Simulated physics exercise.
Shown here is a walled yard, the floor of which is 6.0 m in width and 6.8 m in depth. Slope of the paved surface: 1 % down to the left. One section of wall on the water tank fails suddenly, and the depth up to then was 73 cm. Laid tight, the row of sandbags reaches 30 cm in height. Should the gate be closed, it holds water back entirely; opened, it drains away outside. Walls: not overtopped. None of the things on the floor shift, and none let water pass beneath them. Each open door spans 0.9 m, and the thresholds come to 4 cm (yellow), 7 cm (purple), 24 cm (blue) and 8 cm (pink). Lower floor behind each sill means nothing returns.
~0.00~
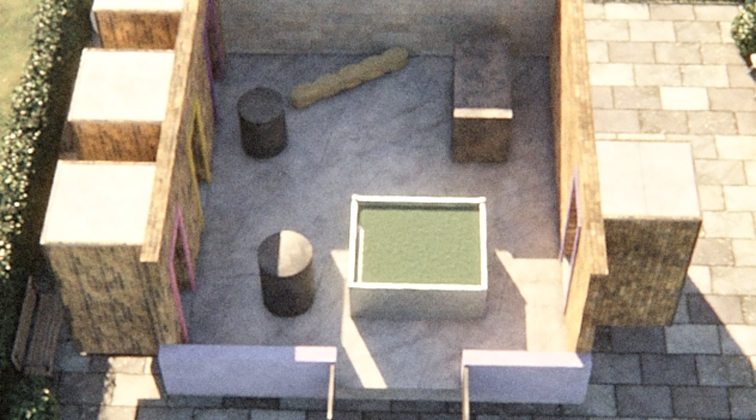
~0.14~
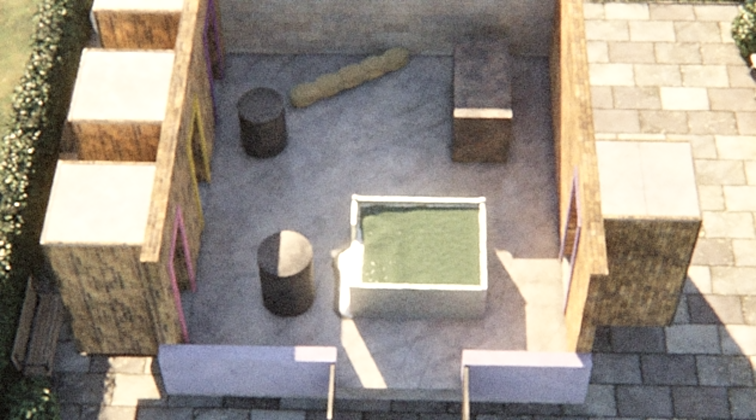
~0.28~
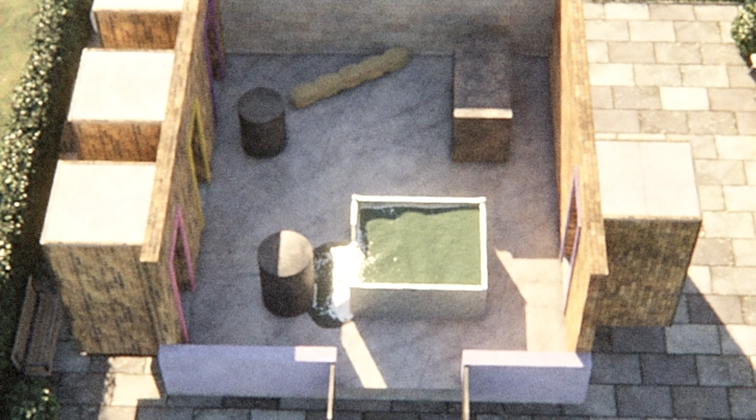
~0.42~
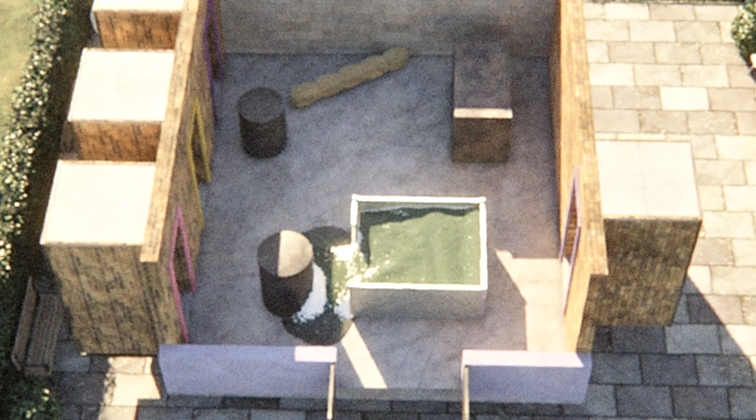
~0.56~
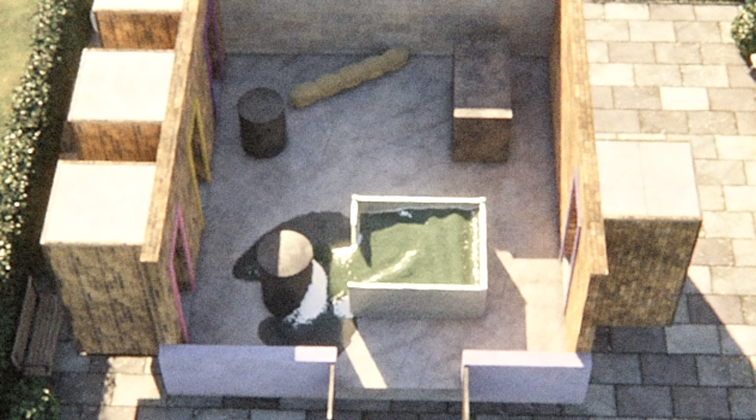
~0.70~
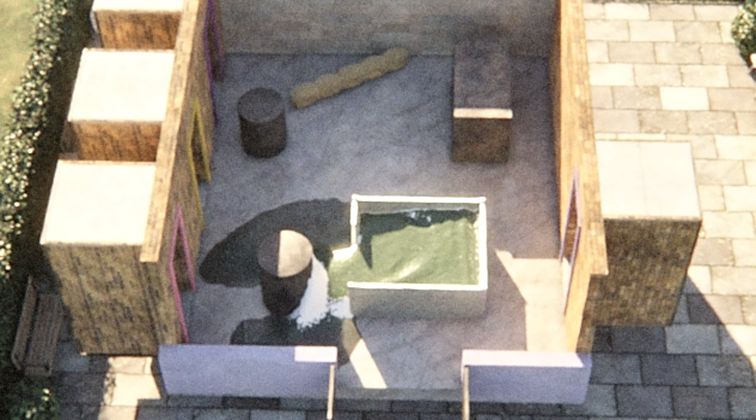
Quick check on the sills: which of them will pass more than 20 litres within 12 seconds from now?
Sill check: Yellow door passes more; purple door passes more; blue door passes less or equal; pink door passes more.
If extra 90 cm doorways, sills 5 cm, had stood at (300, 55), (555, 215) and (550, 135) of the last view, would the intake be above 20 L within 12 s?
So, in the order given, it's beyond the mark, then shy of the mark, then shy of the mark.
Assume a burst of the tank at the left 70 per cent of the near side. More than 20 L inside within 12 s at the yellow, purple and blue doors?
Then: Yellow not over, purple under, blue under.
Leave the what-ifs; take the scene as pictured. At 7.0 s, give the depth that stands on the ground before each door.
Depths in cm: Yellow 11, purple 7, blue 1, pink 10.
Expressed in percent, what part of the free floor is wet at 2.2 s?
Wet share: Near 35 percent.
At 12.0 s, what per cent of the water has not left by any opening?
Share still there: About 72 %.
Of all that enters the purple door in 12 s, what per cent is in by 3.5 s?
0 percent or so by then.
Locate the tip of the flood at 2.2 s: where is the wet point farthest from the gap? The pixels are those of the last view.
That's around (224, 74) in the last picture.
After 1.4 s water covers 25 % of the floor and is deepest (52 cm) near (317, 286); yellow door 15 cm at the sill, 13 L in, purple door not reached, blue door not reached, pink door 5 cm at the sill, 0 L in.
After 2.2 s water covers 35 % of the floor and is deepest (38 cm) near (183, 371); yellow door 16 cm at the sill, 82 L in, purple door 6 cm at the sill, 0 L in, blue door not reached, pink door 22 cm at the sill, 7 L in.
After 3.5 s water covers 50 % of the floor and is deepest (24 cm) near (317, 286); yellow door 14 cm at the sill, 152 L in, purple door 6 cm at the sill, 0 L in, blue door not reached, pink door 14 cm at the sill, 60 L in.
After 7.0 s water covers 70 % of the floor and is deepest (17 cm) near (382, 61); yellow door 11 cm at the sill, 246 L in, purple door 7 cm at the sill, 4 L in, blue door 1 cm at the sill, 0 L in, pink door 10 cm at the sill, 98 L in.
After 12.0 s water covers 90 % of the floor and is deepest (11 cm) near (225, 67); yellow door 8 cm at the sill, 316 L in, purple door 8 cm at the sill, 42 L in, blue door 1 cm at the sill, 0 L in, pink door 7 cm at the sill, 101 L in.
